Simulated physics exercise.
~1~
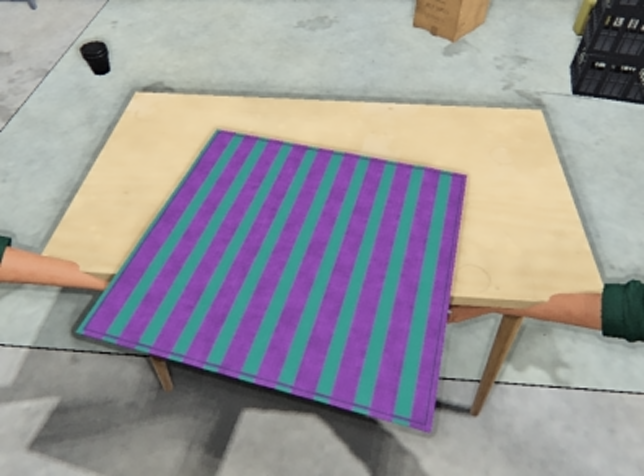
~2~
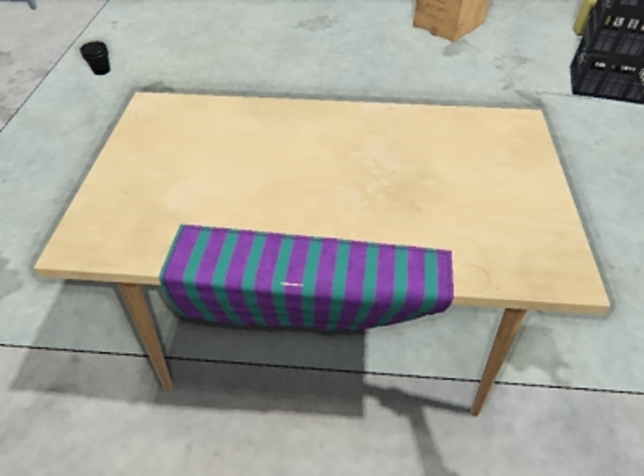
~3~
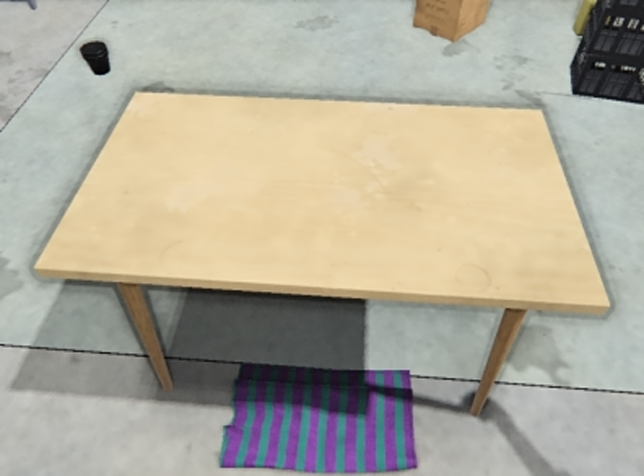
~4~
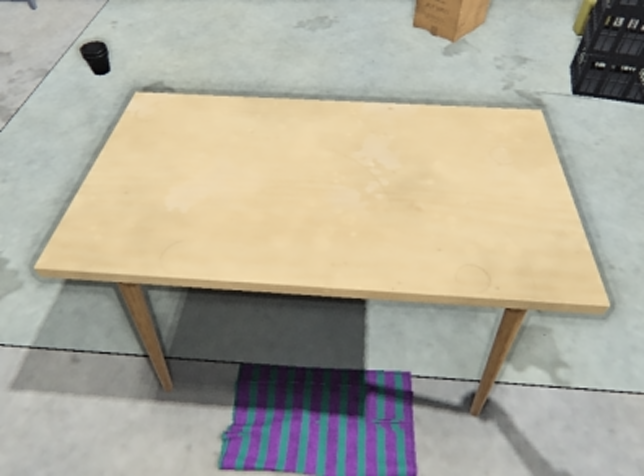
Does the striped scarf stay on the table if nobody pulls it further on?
No, it slides off the front edge and ends up lying on the floor in front of the table.
